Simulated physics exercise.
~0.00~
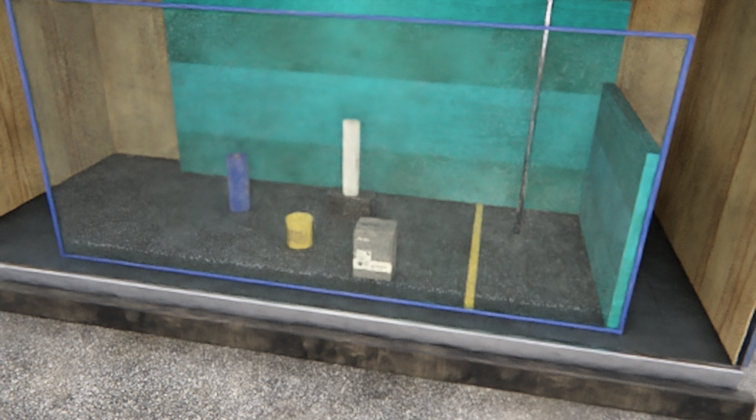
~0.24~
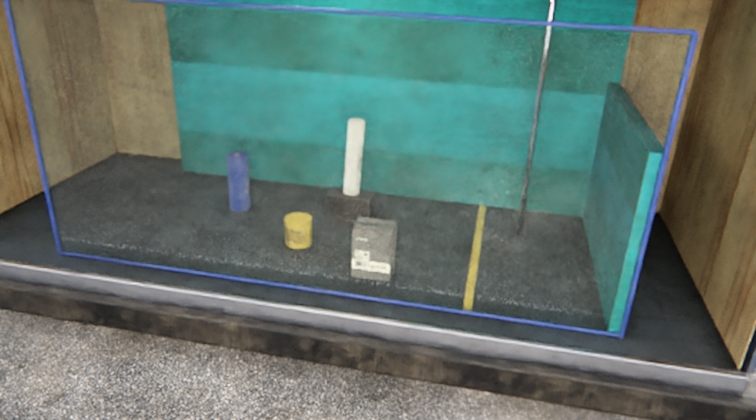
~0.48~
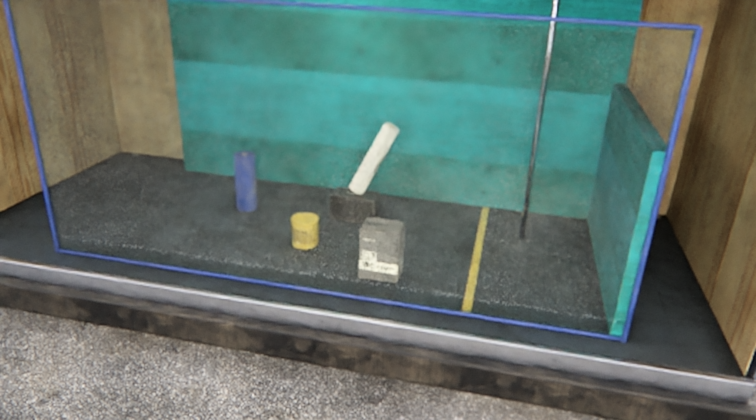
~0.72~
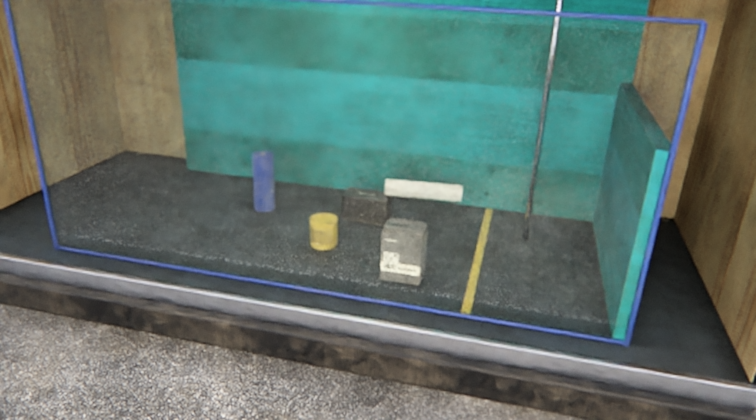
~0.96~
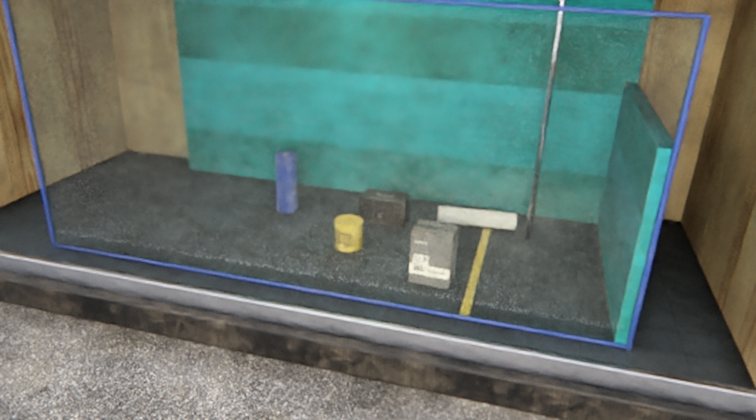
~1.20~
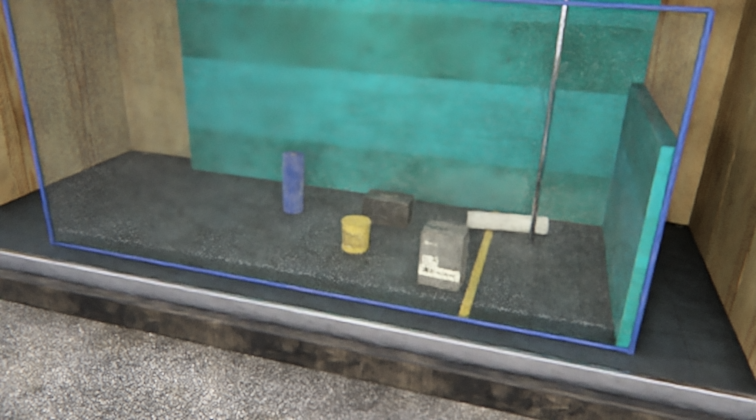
A white roll standing in a bay tips over to the right and lands on its side, then slides right across the yellow line, while the yellow bucket, grey pack, blue roll and black toolbox shift right a shorter way and stop short of the line.
